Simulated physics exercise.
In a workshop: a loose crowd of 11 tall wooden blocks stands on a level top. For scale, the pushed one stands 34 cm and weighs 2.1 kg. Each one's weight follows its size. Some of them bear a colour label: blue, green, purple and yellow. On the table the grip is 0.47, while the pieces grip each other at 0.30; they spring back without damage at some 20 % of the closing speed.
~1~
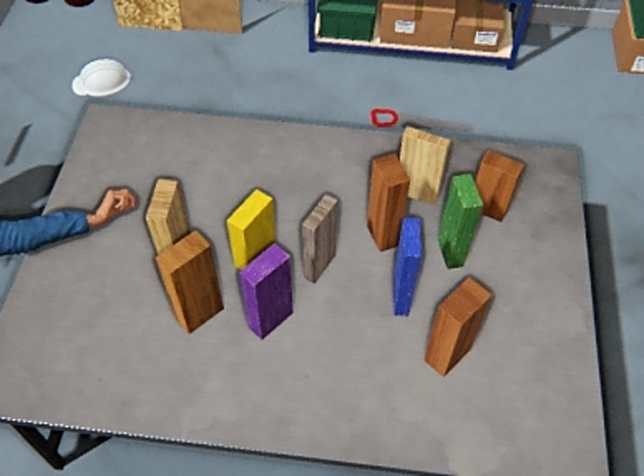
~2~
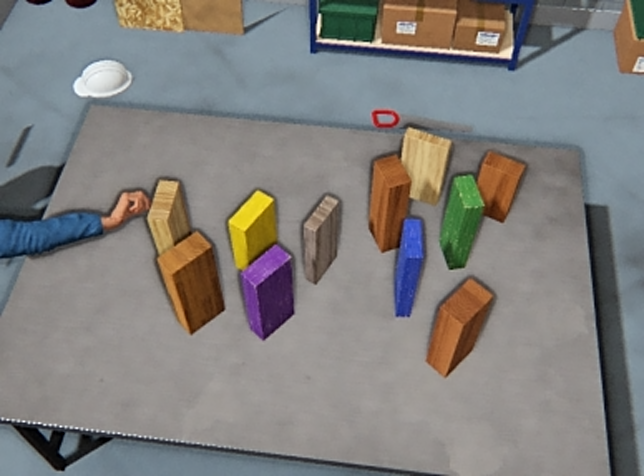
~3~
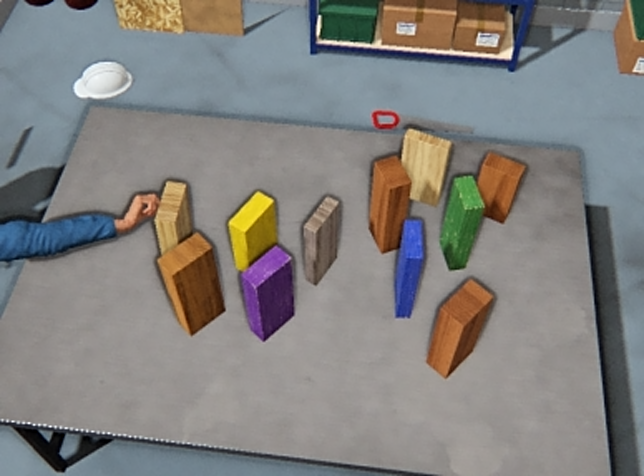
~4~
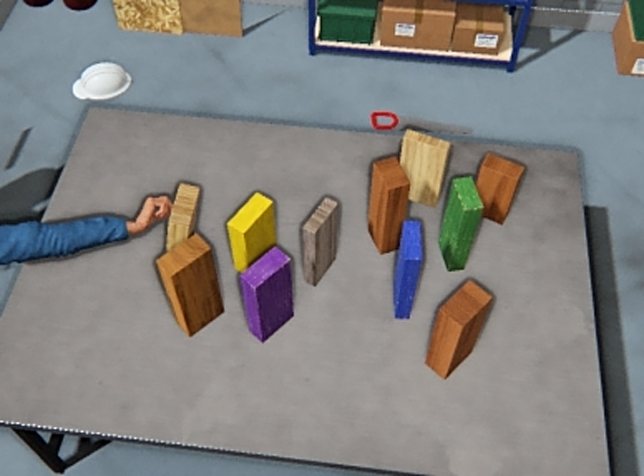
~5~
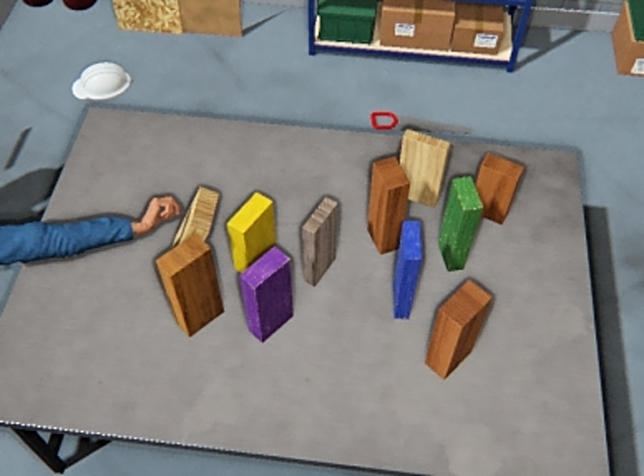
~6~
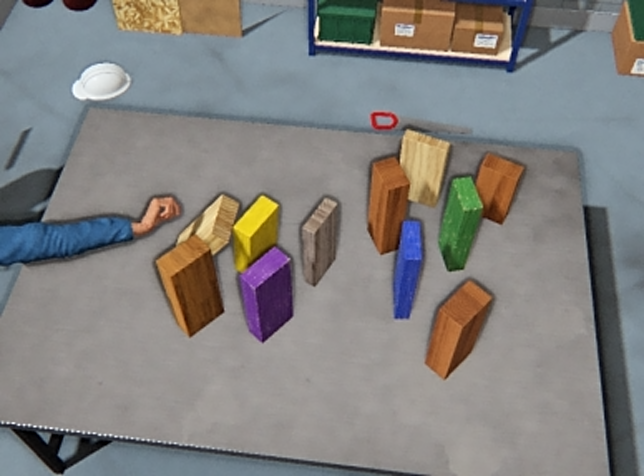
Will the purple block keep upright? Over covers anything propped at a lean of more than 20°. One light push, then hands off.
Yes.
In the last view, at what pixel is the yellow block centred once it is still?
Its middle finishes near pixel (291, 260) of the last picture.
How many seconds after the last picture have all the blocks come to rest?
It all settles by about 1.5 s.
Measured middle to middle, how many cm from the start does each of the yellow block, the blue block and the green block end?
Distances in cm - yellow: 20; blue: 30; green: 0.
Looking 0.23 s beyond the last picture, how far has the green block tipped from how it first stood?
Its tilt comes to about 0° at that moment.
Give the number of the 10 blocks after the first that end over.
The count is 4.
Then, 0.23 s after the last picture, 1 of the 10 other blocks over; purple block unmoved; yellow block leaning 35°.
Then, 0.41 s after the last picture, 2 of the 10 other blocks over; purple block unmoved; yellow block leaning 74°.
Then, 0.77 s after the last picture, 3 of the 10 other blocks over; purple block unmoved; yellow block lying flat.
Then, 1.07 s after the last picture, 4 of the 10 other blocks over; purple block unmoved; blue block lying flat.
At rest, 4 of the 10 other blocks over; purple block unmoved; blue block lying flat; yellow block lying flat. Six left standing. As the last picture would show them, middles, purple block near (269, 297), blue block near (487, 325).
